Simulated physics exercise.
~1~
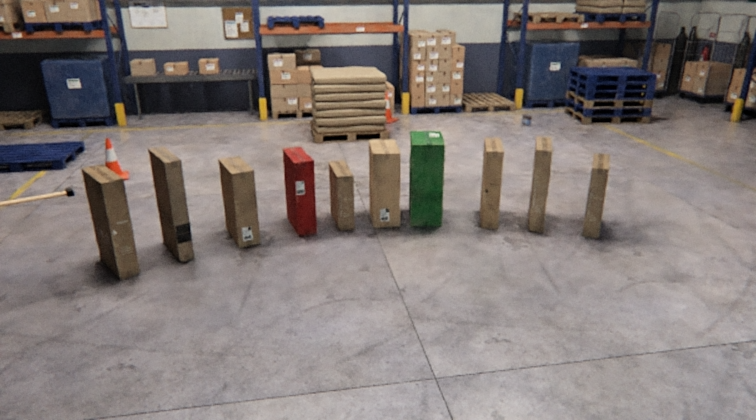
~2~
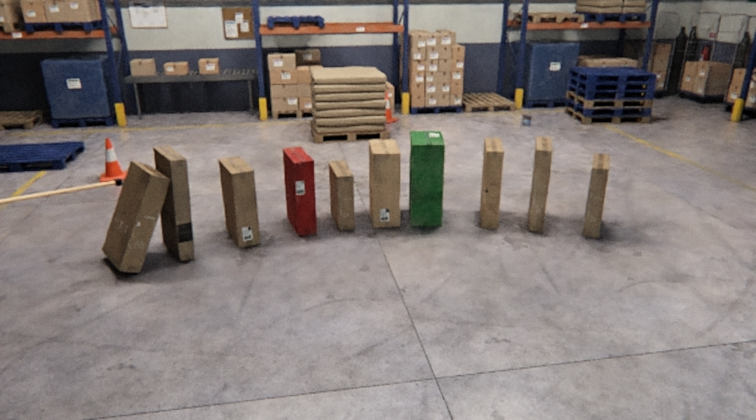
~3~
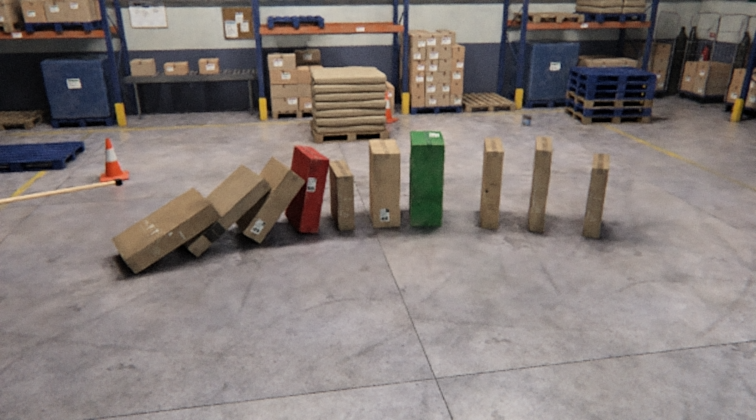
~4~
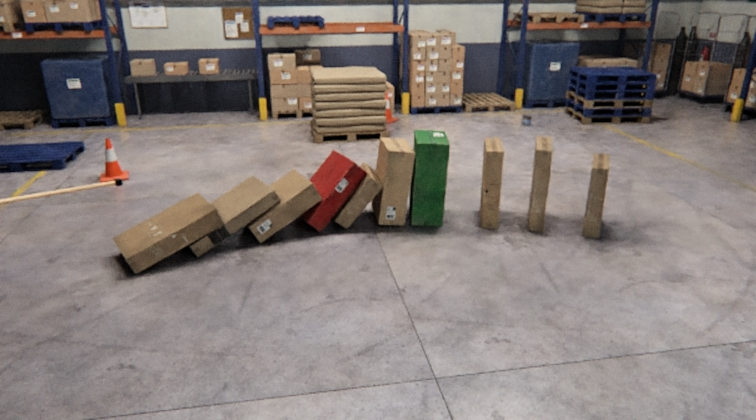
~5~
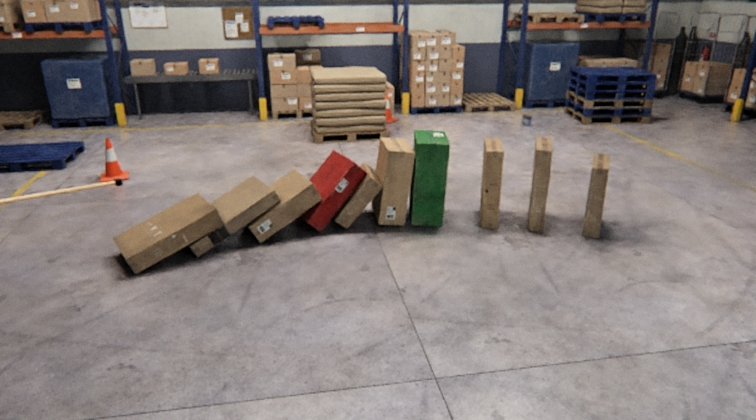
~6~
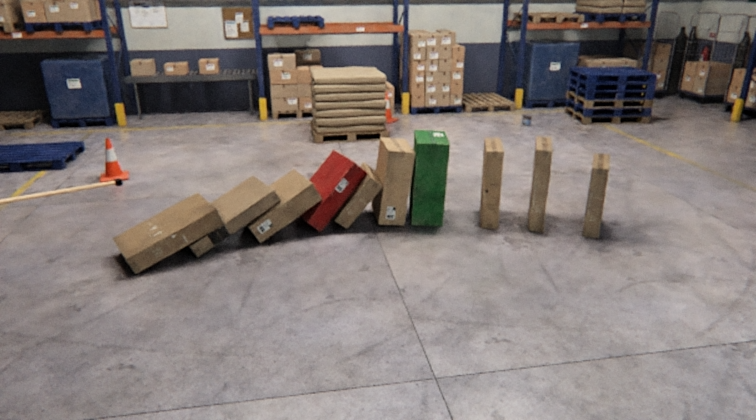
Ten tall cartons, most plain brown with one red and one green, stand on end in a gently curving row across a grey warehouse floor, seen from slightly above by a still camera. Behind them are racks, stacked boxes, blue pallets and an orange cone. At the left, a pole moves right, and the first carton tips into the second. The fall runs rightward, bringing down the next cartons and tilting the red one, then the small one beyond it. The next brown carton leans slightly against the upright green one, where everything stops, with the last three still standing.
